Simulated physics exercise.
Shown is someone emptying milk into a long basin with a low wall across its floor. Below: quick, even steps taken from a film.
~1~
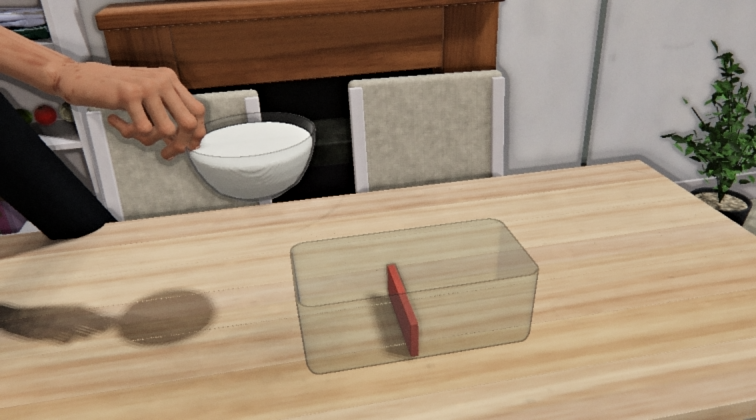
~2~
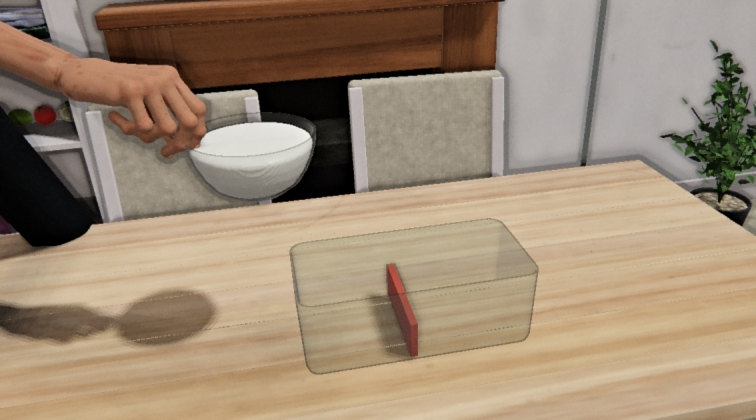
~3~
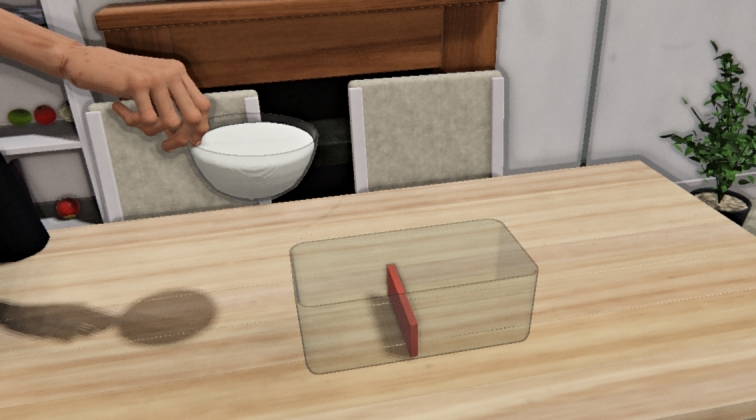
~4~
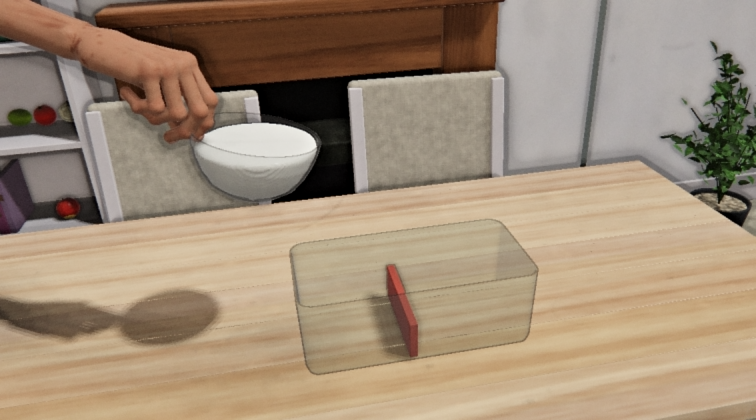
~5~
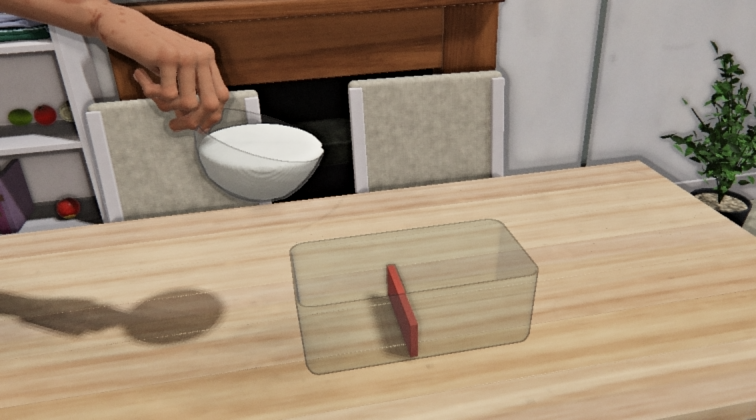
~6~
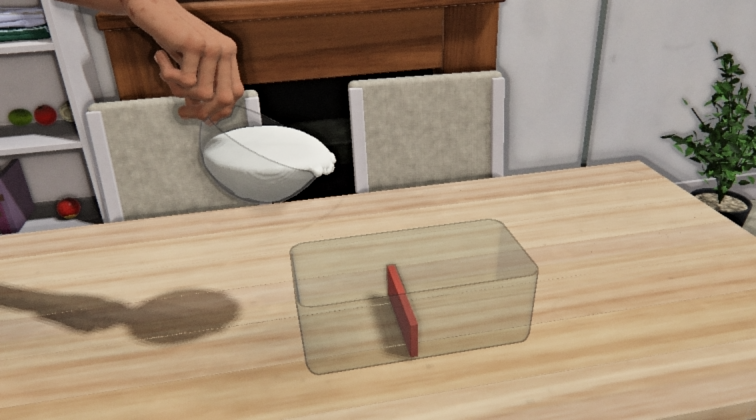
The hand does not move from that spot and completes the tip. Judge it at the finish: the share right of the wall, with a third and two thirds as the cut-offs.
At the finish, the right of the wall has under a third.
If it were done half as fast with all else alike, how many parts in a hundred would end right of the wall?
I'd say roughly 15 in every hundred ends up there.
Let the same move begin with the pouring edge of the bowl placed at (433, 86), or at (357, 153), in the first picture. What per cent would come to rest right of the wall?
It comes to 85 % the first time and 50 % the second.
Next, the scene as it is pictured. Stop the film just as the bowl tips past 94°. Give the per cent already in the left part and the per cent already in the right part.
About 40 % left and about 5 % right.
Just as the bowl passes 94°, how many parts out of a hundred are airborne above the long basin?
Estimated: 45 per cent or thereabouts.
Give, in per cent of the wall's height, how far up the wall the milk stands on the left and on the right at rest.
I get 60 % for the left and 0 % for the right.
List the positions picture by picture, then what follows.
In the first picture, it leans 0°; its right rim is at (314, 128); the milk meets the walls at (190, 147) and (312, 135); the long basin's rim runs from (294, 275) to (519, 244); the wall's top is at (402, 293).
In the second picture, it leans 1°; its right rim is at (315, 129); the milk meets the walls at (190, 146) and (311, 136).
In the third picture, it leans 6°; its right rim is at (317, 134); the milk meets the walls at (191, 144) and (314, 137).
In the fourth picture, it leans 13°; its right rim is at (319, 141); the milk meets the walls at (194, 143) and (316, 139).
In the fifth picture, it leans 22°; its right rim is at (322, 151); the milk meets the walls at (199, 144) and (319, 144); 2 per cent is over the edge.
In the sixth picture, it leans 32°; its right rim is at (322, 163); the milk meets the walls at (203, 148) and (314, 151); 8 per cent is over the edge.
A moment on, the bowl is tipped on its side and 14 per cent is still to pour, 38 is left of the wall and 3 right of it.
Next, the bowl is tipped right over and 0 per cent is still to pour, 87 is left of the wall and 4 right of it.
Then the bowl is tipped right over and 0 per cent is still to pour, 89 is left of the wall and 6 right of it.
Later the bowl is tipped right over and 0 per cent is still to pour, 89 is left of the wall and 6 right of it.
Finally, 89 per cent lies left of the wall, 6 right of it and 5 outside.
